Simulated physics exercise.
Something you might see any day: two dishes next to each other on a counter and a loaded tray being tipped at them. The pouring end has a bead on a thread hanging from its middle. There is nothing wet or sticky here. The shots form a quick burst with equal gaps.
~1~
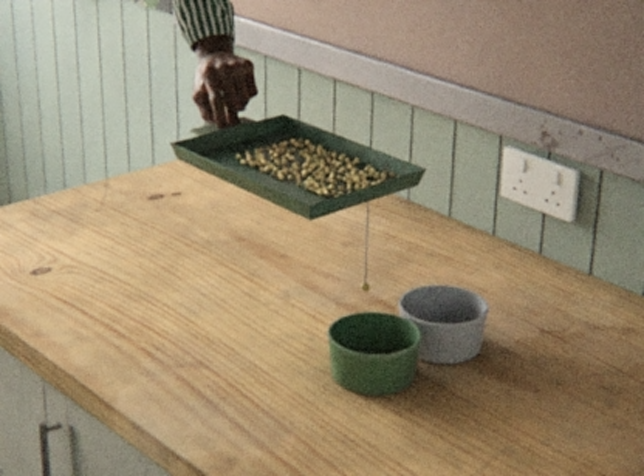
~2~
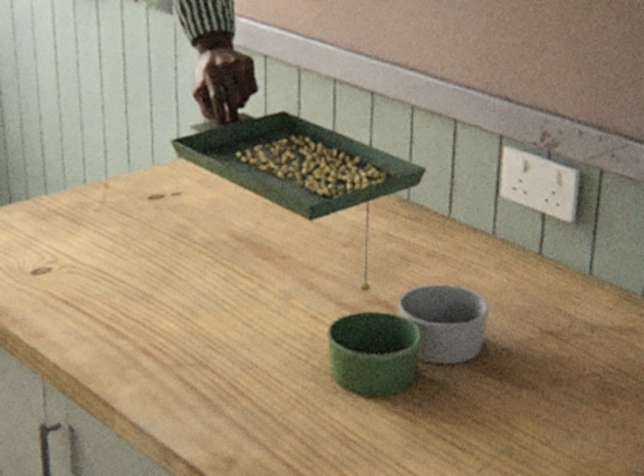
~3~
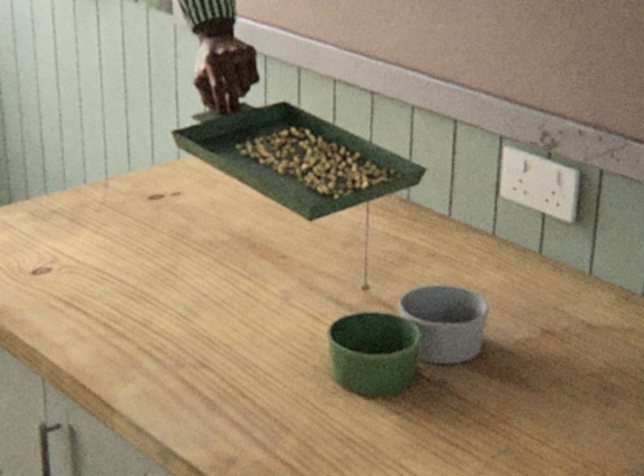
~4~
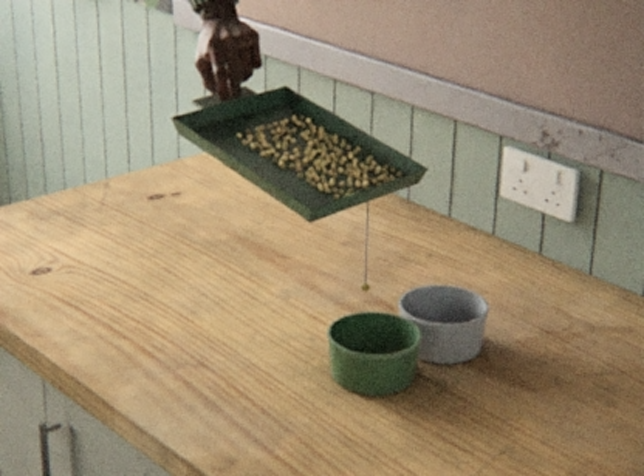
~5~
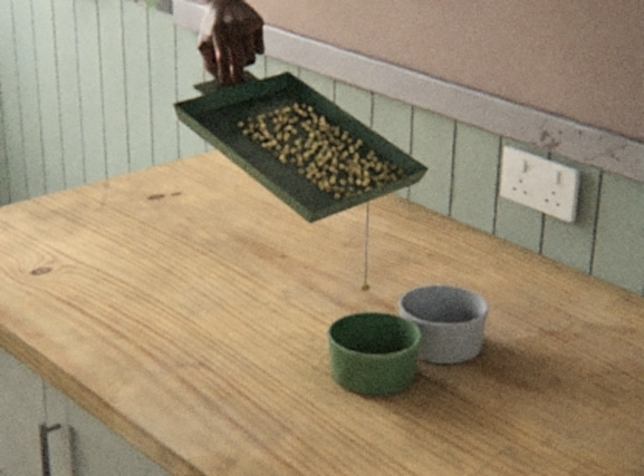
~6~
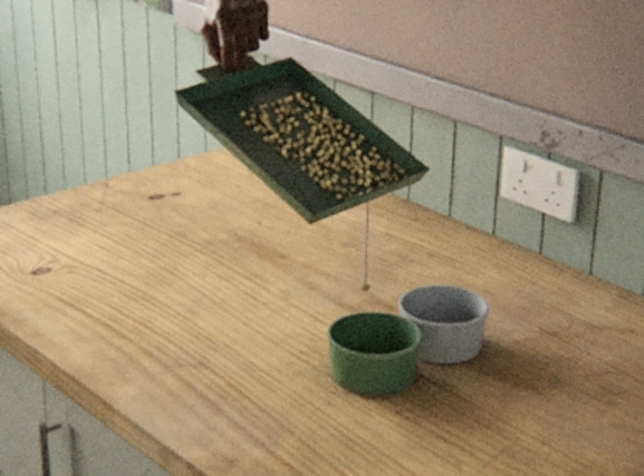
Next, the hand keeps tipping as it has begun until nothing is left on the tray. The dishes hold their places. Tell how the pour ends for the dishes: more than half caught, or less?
It ends with more than half caught.
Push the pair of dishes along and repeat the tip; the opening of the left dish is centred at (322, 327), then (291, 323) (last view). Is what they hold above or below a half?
Try 1: In excess of half; try 2: Not up to half.
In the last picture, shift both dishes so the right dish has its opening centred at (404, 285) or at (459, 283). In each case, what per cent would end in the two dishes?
You'd get 40 in a hundred first and 50 in a hundred after that.
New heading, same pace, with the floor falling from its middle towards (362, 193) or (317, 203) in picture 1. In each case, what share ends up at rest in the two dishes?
I'd put it at some 90 % and then some 20 %.
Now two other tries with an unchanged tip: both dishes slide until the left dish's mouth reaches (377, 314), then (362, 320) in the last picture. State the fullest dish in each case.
At place one the left of the pair; at place two the left of the pair.
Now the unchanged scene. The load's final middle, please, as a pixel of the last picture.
I'd put the middle somewhere around (368, 369).
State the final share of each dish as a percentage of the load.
So the left dish gets 60 % of the load, while the right one gets 10 %.
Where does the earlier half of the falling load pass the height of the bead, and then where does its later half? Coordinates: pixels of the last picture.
Roughly at (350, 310) first, and then at (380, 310).
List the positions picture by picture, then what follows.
Corners of the pouring end at (311, 203) and (419, 168), level; middle of the load at (320, 170), soya beans; left dish at (406, 367); right dish at (475, 336); bead on its thread at (365, 287), in the first picture.
Corners of the pouring end at (311, 203) and (419, 168), level; middle of the load at (321, 168), in the second picture.
Corners of the pouring end at (311, 204) and (420, 168), tipped barely, lowest at the left corner; middle of the load at (321, 164), in the third picture.
Corners of the pouring end at (312, 206) and (421, 168), tipped a little, lowest at the left corner; middle of the load at (321, 158), in the fourth picture.
Corners of the pouring end at (312, 208) and (422, 167), tipped a little, lowest at the left corner; middle of the load at (323, 152), in the fifth picture.
Corners of the pouring end at (313, 209) and (423, 167), tipped clearly, lowest at the left corner; middle of the load at (325, 147); left dish at (406, 367); right dish at (475, 336), in the sixth picture.
Soon after the last picture, tray tipped steeply; nearly all on the tray; a small part in the air.
A little later, tray tipped past a quarter turn; about half on the tray; a small part in the left dish; a stray few in the right dish; a small part outside both; about a third in the air.
Later still, tray tipped past a quarter turn; about half in the left dish; a small part in the right dish; about a quarter outside both.
At rest, tray tipped past a quarter turn; about half in the left dish; a small part in the right dish; about a quarter outside both.
